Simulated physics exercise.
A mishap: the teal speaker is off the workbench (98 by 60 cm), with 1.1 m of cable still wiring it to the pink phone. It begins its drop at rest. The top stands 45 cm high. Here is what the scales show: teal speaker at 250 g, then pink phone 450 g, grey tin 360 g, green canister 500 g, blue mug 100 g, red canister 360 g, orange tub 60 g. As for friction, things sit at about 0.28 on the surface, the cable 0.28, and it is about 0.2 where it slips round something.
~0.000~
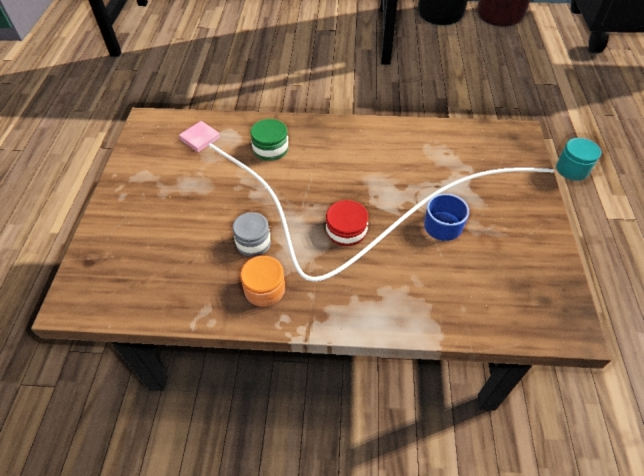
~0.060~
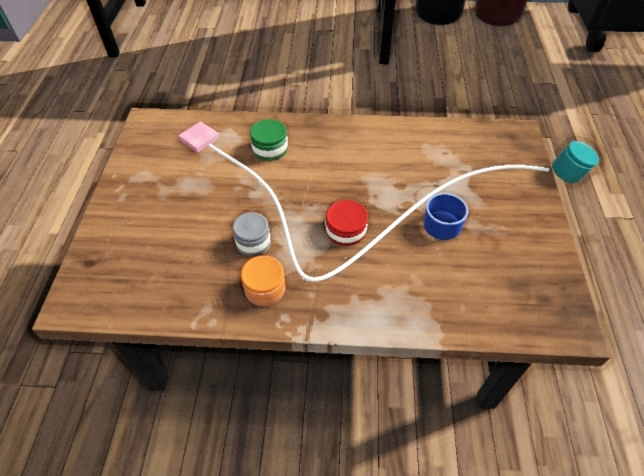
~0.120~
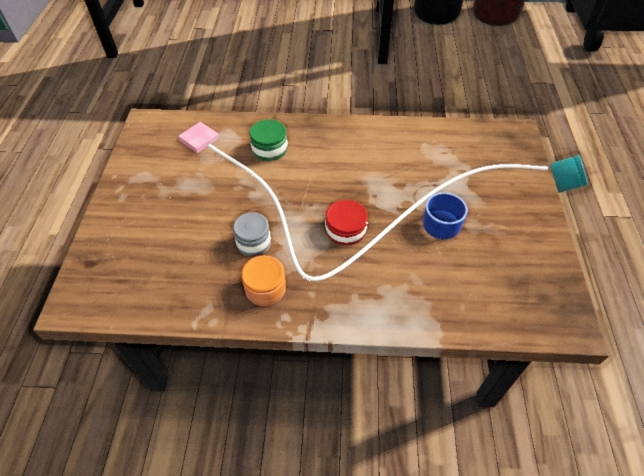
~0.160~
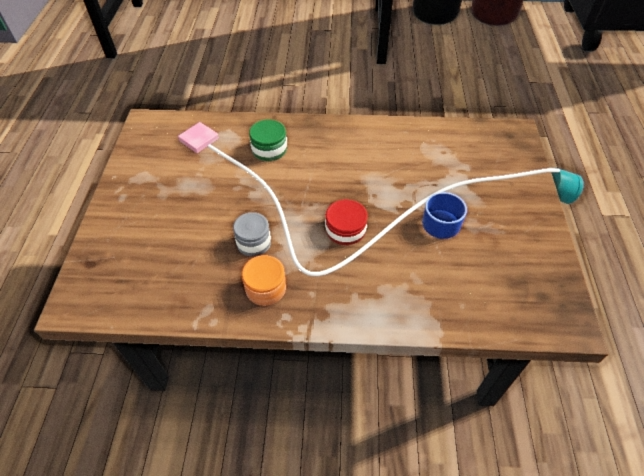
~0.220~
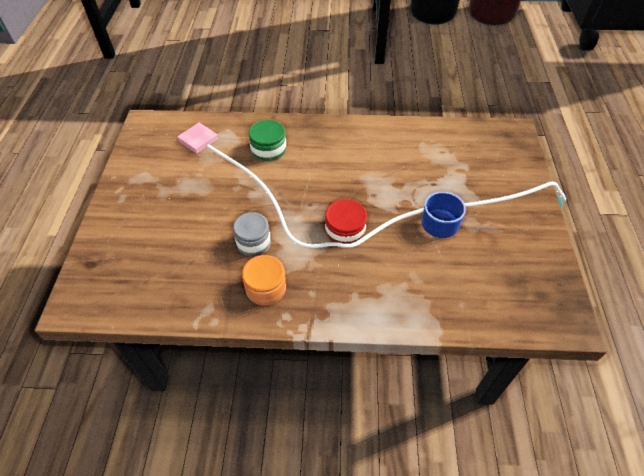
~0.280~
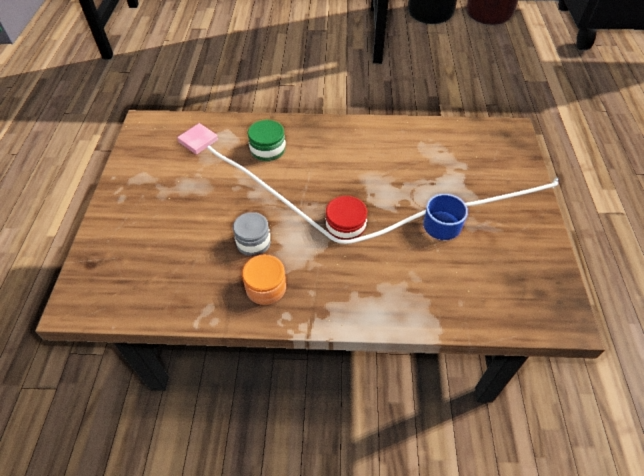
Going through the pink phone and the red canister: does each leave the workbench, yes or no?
Pink phone: No; red canister: No.
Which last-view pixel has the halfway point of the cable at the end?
In the last view it sits close to pixel (483, 197).
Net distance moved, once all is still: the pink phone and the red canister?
Net displacement - pink phone 10 cm, red canister 15 cm.
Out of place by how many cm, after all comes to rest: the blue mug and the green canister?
Net displacement - blue mug 6 cm, green canister 0 cm.
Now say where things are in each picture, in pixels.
The first frame shows shows, pink phone (199, 134); red canister (347, 215); cable runs through (508, 170) (350, 263) (287, 232) (245, 167).
The second frame shows shows, teal speaker (581, 152); cable runs through (503, 167) (349, 263) (244, 168).
The third frame shows shows, teal speaker (568, 174); cable runs through (502, 166) (349, 262) (244, 168).
The fourth frame shows shows, teal speaker (561, 186); cable runs through (518, 175) (353, 257) (244, 168).
The fifth frame shows shows, teal speaker (545, 210); cable runs through (557, 187) (378, 230) (243, 168).
The sixth frame shows shows, pink phone (197, 136); red canister (346, 211); cable runs through (498, 198) (399, 224) (310, 221) (243, 169).
By 0.5 s, the cable's tail end at (222, 155); red canister 13 cm off its start, pink phone 5 cm off its start, teal speaker over the edge.
By 0.7 s, the cable's tail end at (244, 157); red canister 18 cm off its start, pink phone 9 cm off its start, teal speaker over the edge.
By 1.0 s, the cable's tail end at (244, 157); red canister 18 cm off its start at (366, 153), pink phone 9 cm off its start at (228, 150), teal speaker over the edge.
By 1.2 s, the cable's tail end at (244, 157); red canister 17 cm off its start, pink phone 9 cm off its start, teal speaker over the edge.
By 2.4 s, the cable's tail end at (244, 157); red canister 17 cm off its start at (366, 153), pink phone 9 cm off its start at (228, 150), teal speaker over the edge, blue mug 6 cm off its start at (466, 228).
